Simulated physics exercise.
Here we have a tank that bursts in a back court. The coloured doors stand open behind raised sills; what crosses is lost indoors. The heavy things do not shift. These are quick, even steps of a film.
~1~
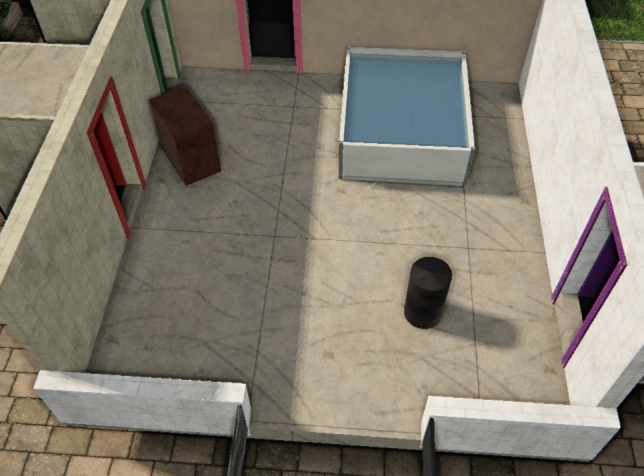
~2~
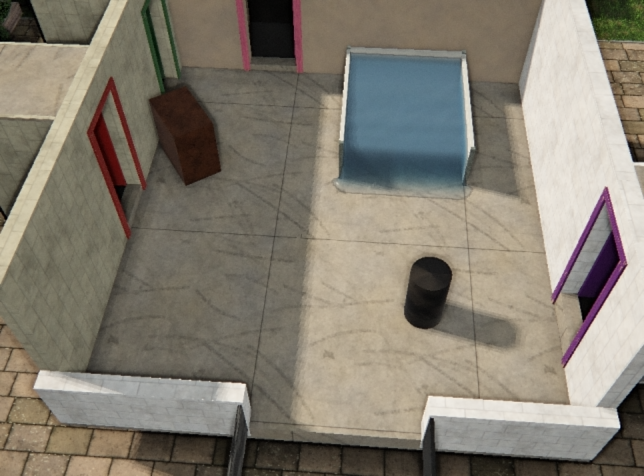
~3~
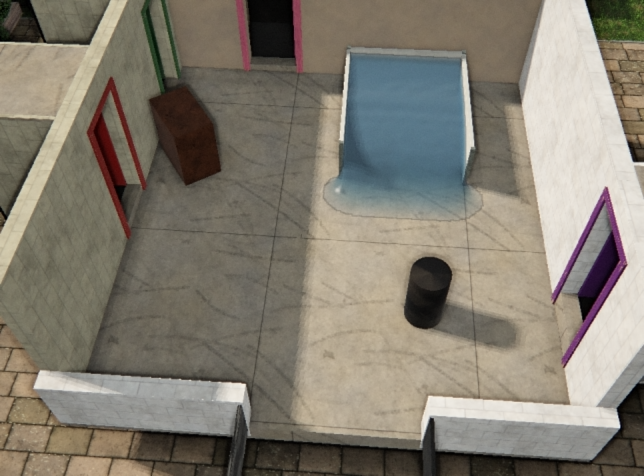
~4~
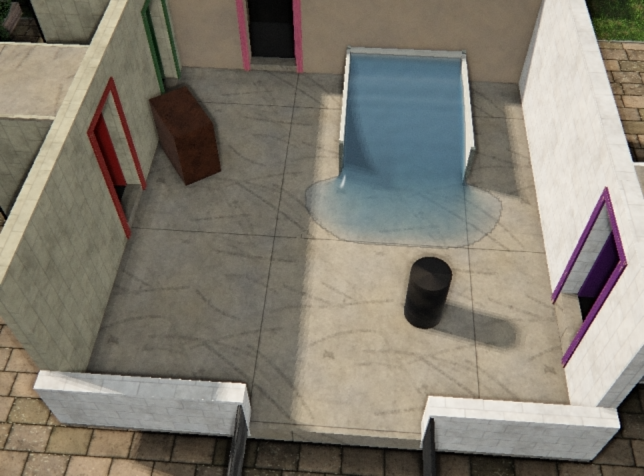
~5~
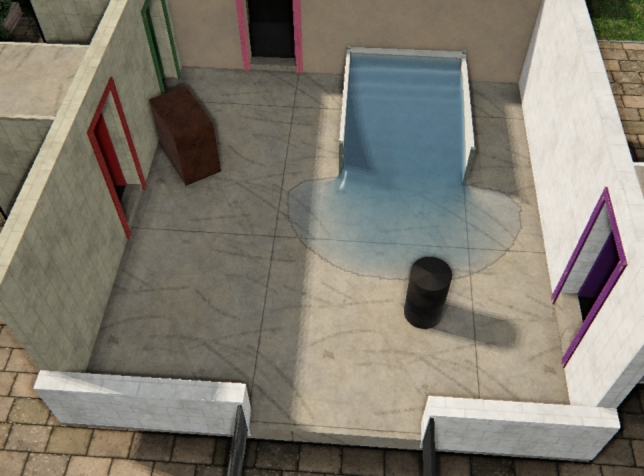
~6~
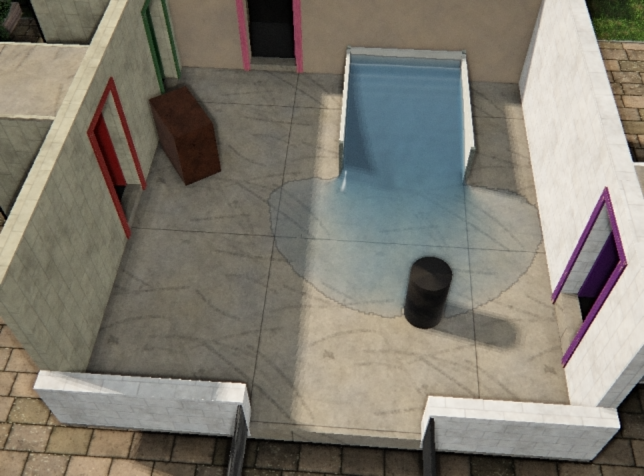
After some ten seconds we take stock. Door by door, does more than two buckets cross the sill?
One by one: The purple door holds within the limit; the red door holds within the limit; the pink door holds within the limit; the green door holds within the limit.
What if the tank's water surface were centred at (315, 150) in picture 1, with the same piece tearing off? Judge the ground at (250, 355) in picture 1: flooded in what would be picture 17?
Verdict: Covered.
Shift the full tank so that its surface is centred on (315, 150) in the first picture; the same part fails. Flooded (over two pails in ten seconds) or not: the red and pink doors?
In short: Red door holds, pink door holds.
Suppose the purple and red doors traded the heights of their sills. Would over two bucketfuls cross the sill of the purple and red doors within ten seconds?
Then: Purple door passes that mark; red door stays under.
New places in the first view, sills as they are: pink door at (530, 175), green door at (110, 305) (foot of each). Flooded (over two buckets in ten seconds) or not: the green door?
In short: The green door takes more.
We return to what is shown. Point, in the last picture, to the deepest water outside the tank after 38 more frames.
I would point to (79, 397).
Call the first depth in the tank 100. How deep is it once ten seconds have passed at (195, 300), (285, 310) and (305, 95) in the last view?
In that order: 8, 8 and 8 per cent.
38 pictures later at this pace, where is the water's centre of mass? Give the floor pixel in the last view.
I would point to (335, 283).
A moment on, water covers 45 % of the floor; the purple door wet at the sill, nothing in, the red door not reached, the pink door not reached, the green door not reached.
Next, water covers 55 % of the floor; the purple door wet at the sill, nothing in, the red door not reached, the pink door not reached, the green door not reached.
Then, water covers 55 % of the floor; the purple door wet at the sill, nothing in, the red door not reached, the pink door not reached, the green door not reached.
Later, water covers 70 % of the floor; the purple door wet at the sill, nothing in, the red door wet at the sill, nothing in, the pink door not reached, the green door not reached.
In the end, water covers 90 % of the floor; the purple door wet at the sill, nothing in, the red door wet at the sill, nothing in, the pink door wet at the sill, nothing in, the green door wet at the sill, nothing in.
